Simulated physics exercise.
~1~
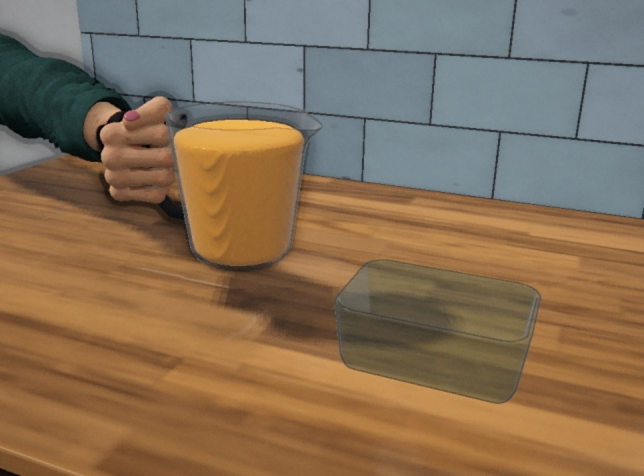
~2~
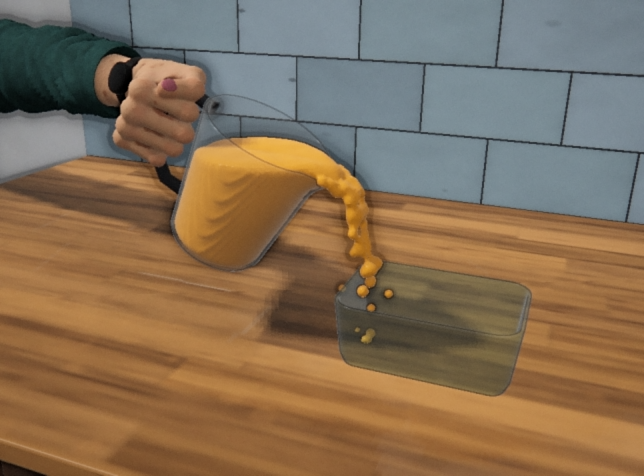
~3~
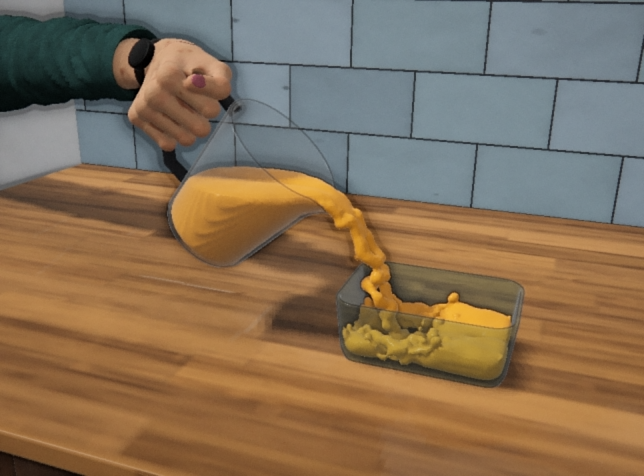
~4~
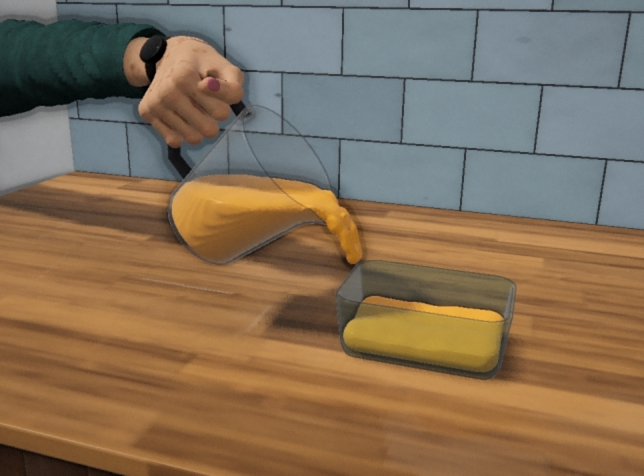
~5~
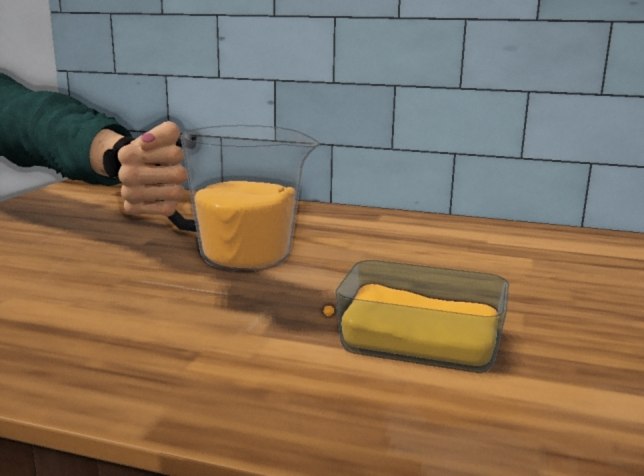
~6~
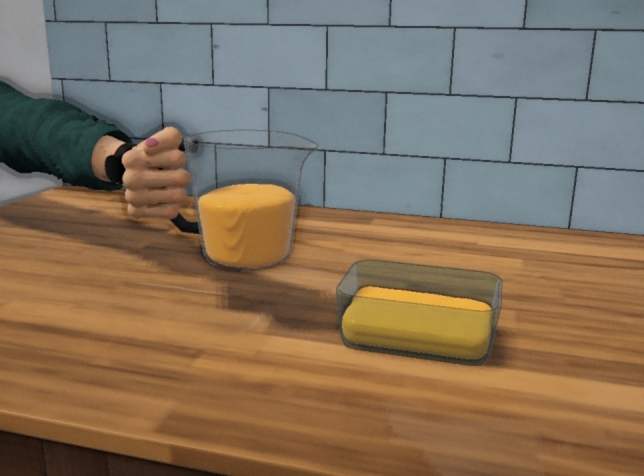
A hand in a dark green sleeve with a black wristband holds a clear flared jug of orange juice at the left of a wooden counter, seen from slightly above against blue-grey tiles. An empty, clear rectangular food box sits to the right. The hand raises the handle and tips the jug rightward, sending a lumpy stream and some droplets into the box. The juice splashes, then settles as the stream breaks off near the spout. The jug swings back upright, ending with juice still inside, while the box stands partly filled.
